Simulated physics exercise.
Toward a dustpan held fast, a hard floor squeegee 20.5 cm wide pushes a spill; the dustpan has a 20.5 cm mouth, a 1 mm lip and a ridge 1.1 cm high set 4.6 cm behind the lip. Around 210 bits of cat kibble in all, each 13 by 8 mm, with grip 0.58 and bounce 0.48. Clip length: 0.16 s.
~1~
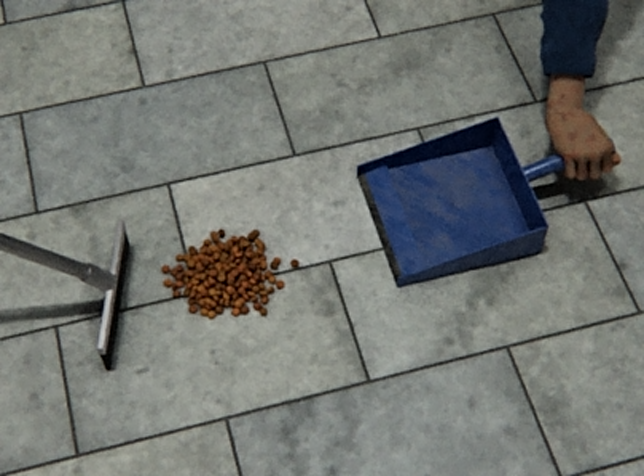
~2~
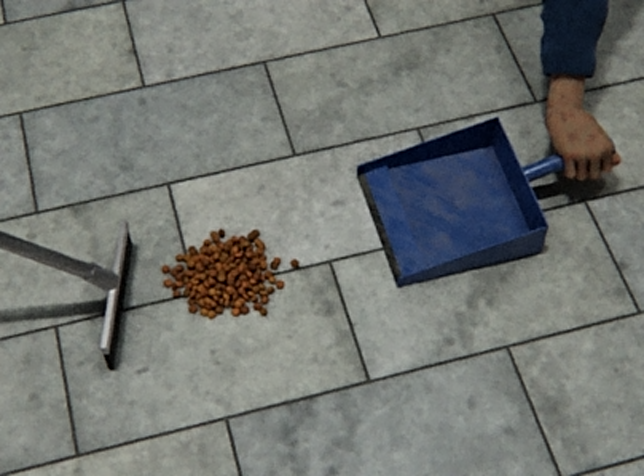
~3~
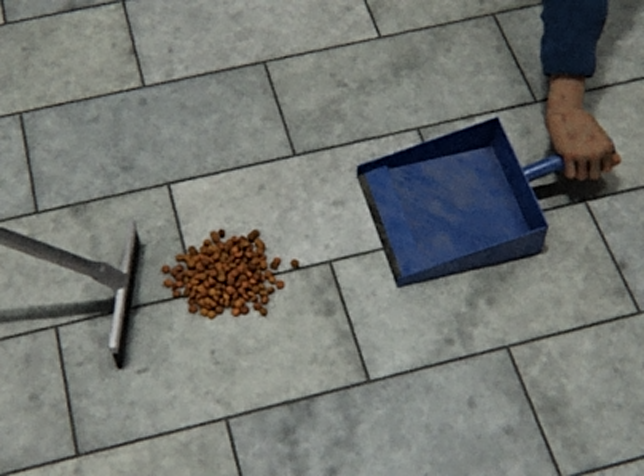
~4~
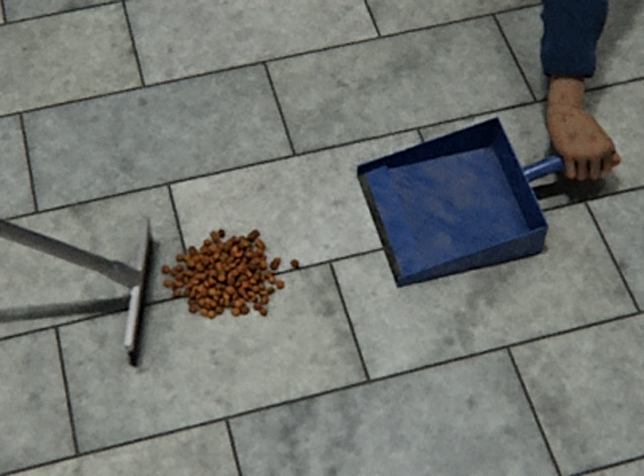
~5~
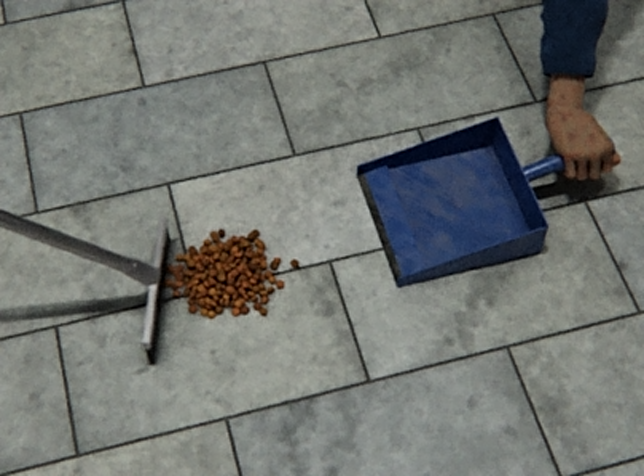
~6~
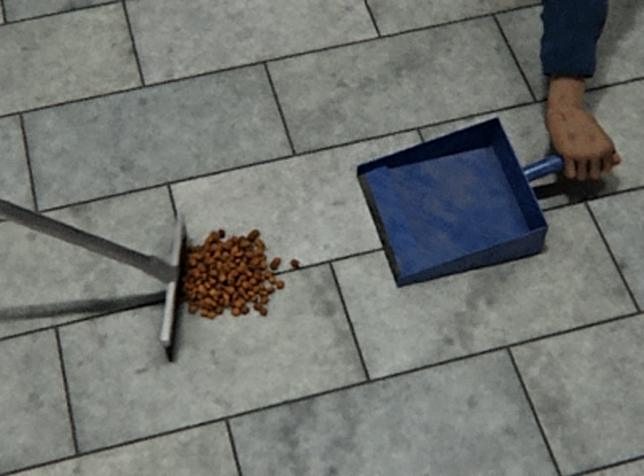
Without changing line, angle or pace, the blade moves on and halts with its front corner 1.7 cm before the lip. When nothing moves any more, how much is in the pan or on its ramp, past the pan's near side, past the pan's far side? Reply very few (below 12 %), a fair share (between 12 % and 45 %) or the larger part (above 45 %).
Pan - a fair share; near side - a fair share; far side - very few.
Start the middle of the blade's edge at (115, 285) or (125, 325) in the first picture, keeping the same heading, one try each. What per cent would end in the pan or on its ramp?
Some 20 and 25 per cent.
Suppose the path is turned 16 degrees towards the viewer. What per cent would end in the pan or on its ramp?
In that case some 5 per cent.
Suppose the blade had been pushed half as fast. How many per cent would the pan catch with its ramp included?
Then near 25 in a hundred.
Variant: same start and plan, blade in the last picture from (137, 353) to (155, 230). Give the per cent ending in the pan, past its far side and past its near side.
Split: Pan = 10, far = 0, near = 50.
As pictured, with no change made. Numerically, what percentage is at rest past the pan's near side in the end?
About 30 %.
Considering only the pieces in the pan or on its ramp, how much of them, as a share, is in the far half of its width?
Around 20 percent.
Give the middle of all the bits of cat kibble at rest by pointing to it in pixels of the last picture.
I'd put it at about (385, 264).
Then, 0.17 s after the last picture, middle of the blade 17 cm from the lip; 0 % over the lip, far side 0 %, near side 10 %.
Then, 0.28 s after the last picture, middle of the blade 9 cm from the lip; 0 % over the lip, far side 0 %, near side 20 %.
Then, 0.53 s after the last picture, middle of the blade 5 cm from the lip; 30 % over the lip, far side 0 %, near side 30 %.
In the end, pan 30 %, near side 30 %, far side 0 %, in front of the lip or behind the blade 45 %.
